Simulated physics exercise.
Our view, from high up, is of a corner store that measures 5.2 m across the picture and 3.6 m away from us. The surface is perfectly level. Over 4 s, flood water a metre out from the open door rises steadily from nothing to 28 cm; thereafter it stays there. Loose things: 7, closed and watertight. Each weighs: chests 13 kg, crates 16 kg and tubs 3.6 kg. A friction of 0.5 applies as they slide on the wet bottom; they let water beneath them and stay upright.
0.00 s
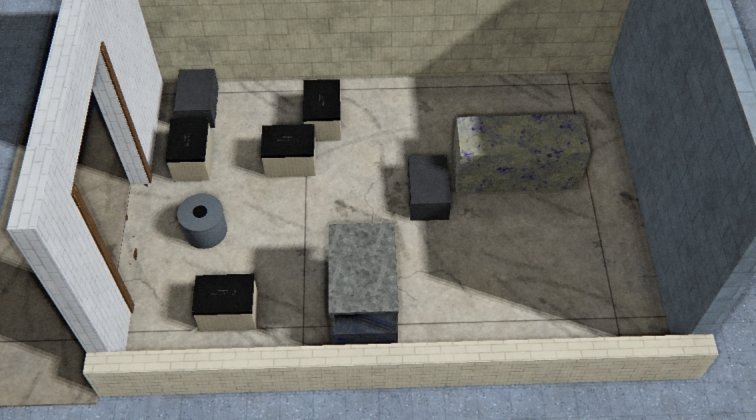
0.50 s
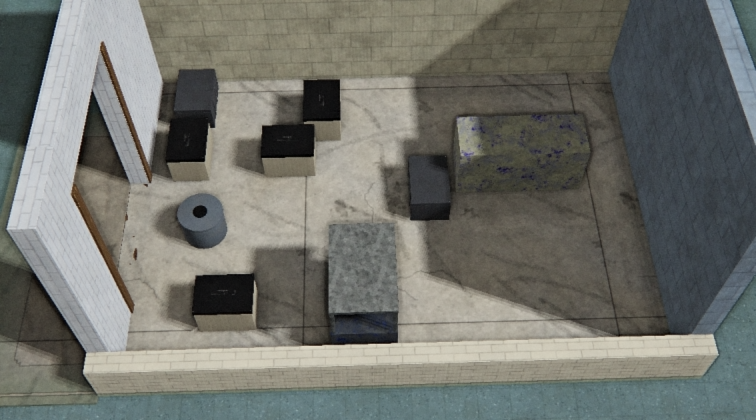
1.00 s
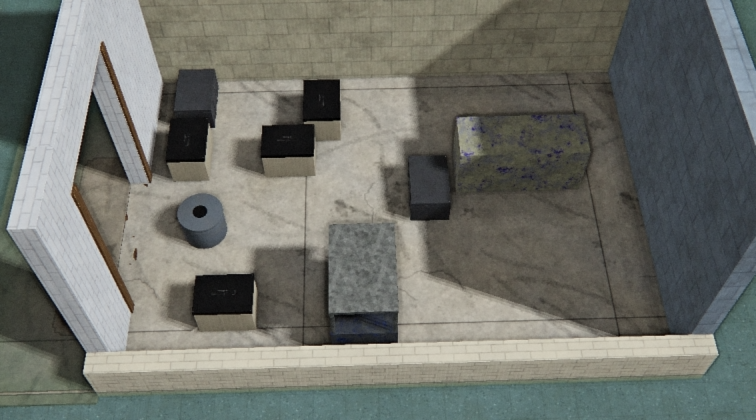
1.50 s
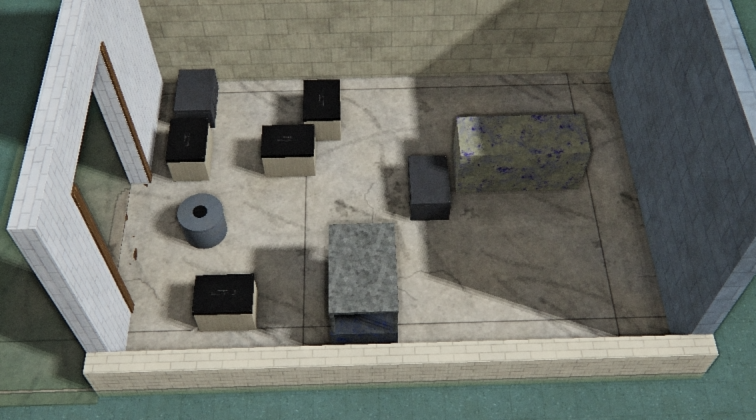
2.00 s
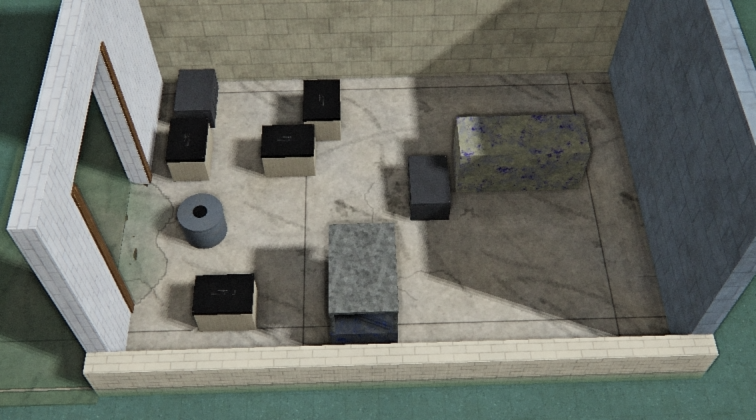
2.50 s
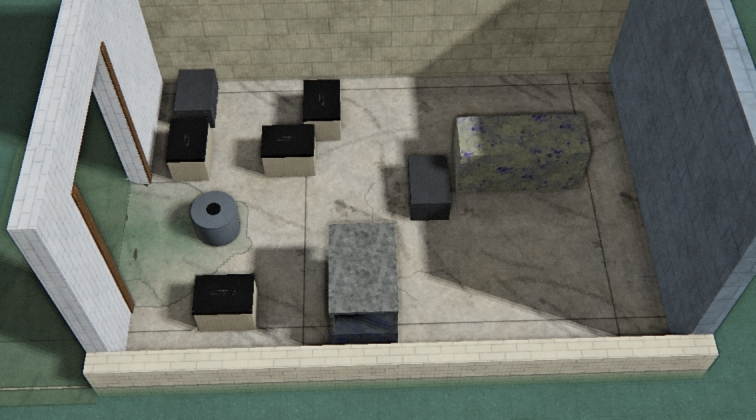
In a corner store, greenish water seeps through the doorway and nudges a grey tub right.
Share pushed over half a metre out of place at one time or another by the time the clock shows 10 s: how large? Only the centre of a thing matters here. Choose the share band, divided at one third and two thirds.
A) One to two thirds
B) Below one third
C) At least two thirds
(C) At least two thirds.
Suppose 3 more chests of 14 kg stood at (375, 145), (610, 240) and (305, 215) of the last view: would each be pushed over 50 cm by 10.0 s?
So, in the order asked, it's too far, too far and too far.
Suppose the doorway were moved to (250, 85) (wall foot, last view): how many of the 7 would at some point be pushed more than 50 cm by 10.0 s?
Count: 5.
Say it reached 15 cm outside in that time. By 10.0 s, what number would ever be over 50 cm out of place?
It would come to 2 of them.
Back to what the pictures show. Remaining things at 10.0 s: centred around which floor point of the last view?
(355, 159).
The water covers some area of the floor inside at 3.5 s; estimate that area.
About 3.5 m2.
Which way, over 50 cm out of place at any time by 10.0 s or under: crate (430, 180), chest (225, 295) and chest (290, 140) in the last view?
Result, in order: Exceeded / exceeded / exceeded.
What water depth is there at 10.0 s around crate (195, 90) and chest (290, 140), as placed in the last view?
First about 8 cm, second about 12 cm.
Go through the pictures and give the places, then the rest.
In the first picture, a tub at (200, 212) rests on the ground; a chest at (288, 139), on the bottom; water covers 0.0 m2; 0 of 7 have shifted.
In the second picture, a tub at (200, 212) rests on the ground; a chest at (288, 139), on the bottom; 0.0 m2 under water; 0 of 7 have shifted.
In the third picture, a tub at (200, 212) rests on the ground; a chest at (288, 139), on the bottom; 0.0 m2 under water; 0 of 7 have shifted.
In the fourth picture, a tub at (200, 212) rests on the ground; a chest at (288, 139) rests on the ground; 0.0 m2 under water; 0 of 7 have shifted.
In the fifth picture, a tub at (200, 212), on the bottom; a chest at (288, 139) rests on the ground; 0.2 m2 under water; 0 of 7 have shifted.
In the sixth picture, a tub at (214, 209), on the bottom, 14 cm from its start; a chest at (288, 139), on the bottom; water covers 1.0 m2; 1 of 7 have shifted.
After 3.5 s 1 of 7 are over 50 cm from their spots; 0 afloat.
After 4.5 s 1 of 7 are over 50 cm from their spots; 1 afloat.
After 7.0 s 2 of 7 are over 50 cm from their spots; 2 afloat.
After 10.0 s 5 of 7 are over 50 cm from their spots, and 5 have been at some point; 7 afloat.
